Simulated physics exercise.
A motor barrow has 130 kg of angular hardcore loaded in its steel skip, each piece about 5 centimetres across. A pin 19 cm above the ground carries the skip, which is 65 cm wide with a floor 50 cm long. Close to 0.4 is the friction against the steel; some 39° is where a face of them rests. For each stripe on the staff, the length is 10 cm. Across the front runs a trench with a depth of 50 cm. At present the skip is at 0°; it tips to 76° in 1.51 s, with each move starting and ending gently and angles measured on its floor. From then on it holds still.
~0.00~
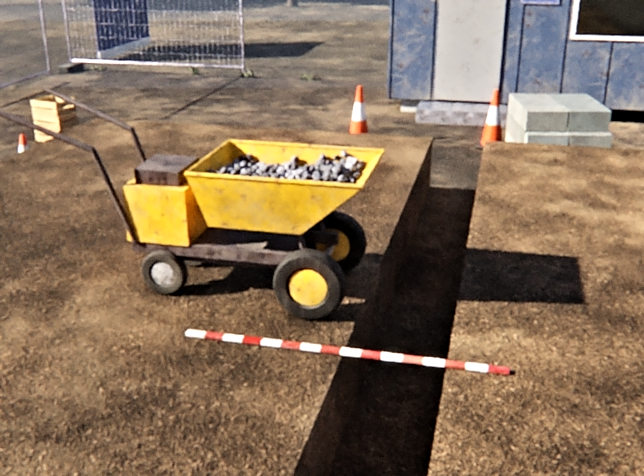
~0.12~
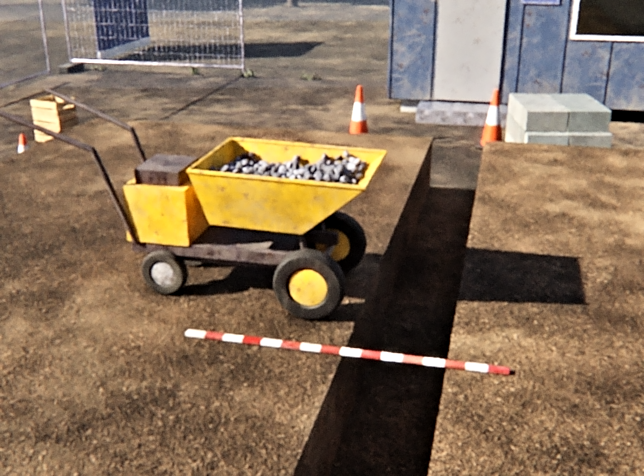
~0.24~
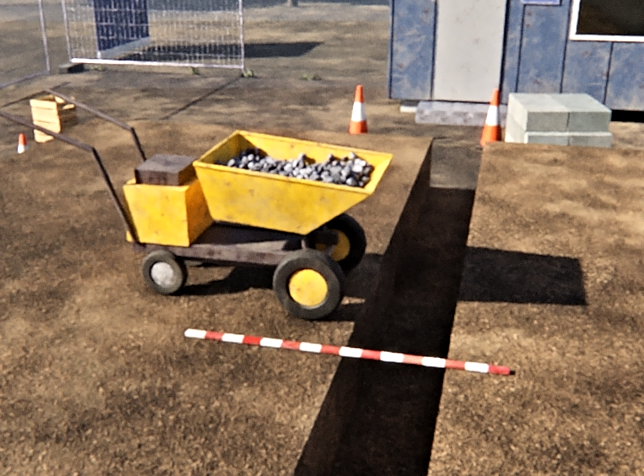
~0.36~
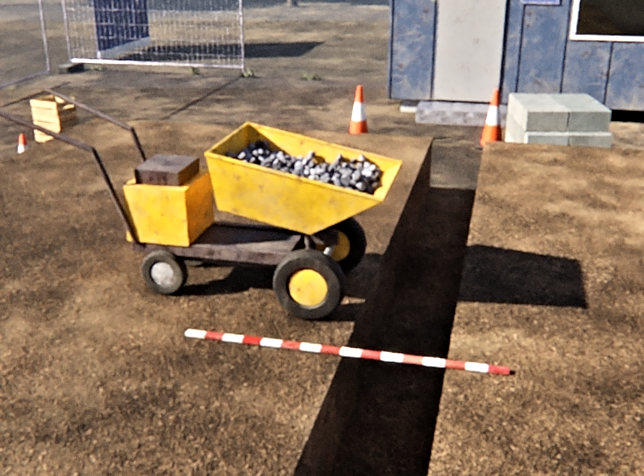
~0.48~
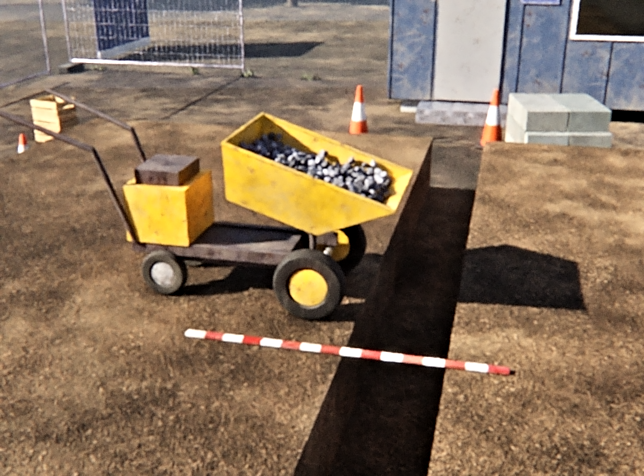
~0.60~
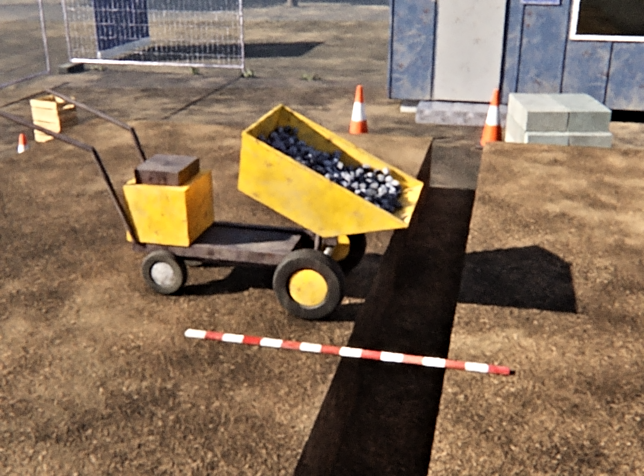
The yellow skip of a small motor barrow, loaded with grey stones, starts out level beside a dark trench. It tilts gently at first, then more steeply, its back end rising and its lip lowering to the right over the trench edge, while the wheels and chassis stay still.
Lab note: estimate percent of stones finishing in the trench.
Approx. 50 %.
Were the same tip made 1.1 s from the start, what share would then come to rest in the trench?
My guess is near 40 percent.
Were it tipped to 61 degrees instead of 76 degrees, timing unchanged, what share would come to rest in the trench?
Close to 55 per cent then.
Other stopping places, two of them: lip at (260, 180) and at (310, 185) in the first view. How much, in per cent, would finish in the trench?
Some 60 and some 100 per cent, in that order.
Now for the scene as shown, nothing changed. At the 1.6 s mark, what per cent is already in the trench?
Roughly 25 percent of the load.
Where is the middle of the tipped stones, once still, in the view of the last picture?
I'd point somewhere around (447, 369).
After 1.1 s the floor is at 64°; 99 % in the skip, 1 % in the trench; the foremost stones are at (443, 290).
After 1.6 s the floor is at 76°; 50 % in the skip, 24 % in the trench, 26 % past the trench; the foremost stones are at (539, 309).
After 2.0 s the floor is at 76°; 24 % in the skip, 37 % in the trench, 39 % past the trench; the foremost stones are at (585, 312).
After 3.9 s the floor is at 76°; 12 % in the skip, 50 % in the trench, 38 % past the trench; the foremost stones are at (587, 317).
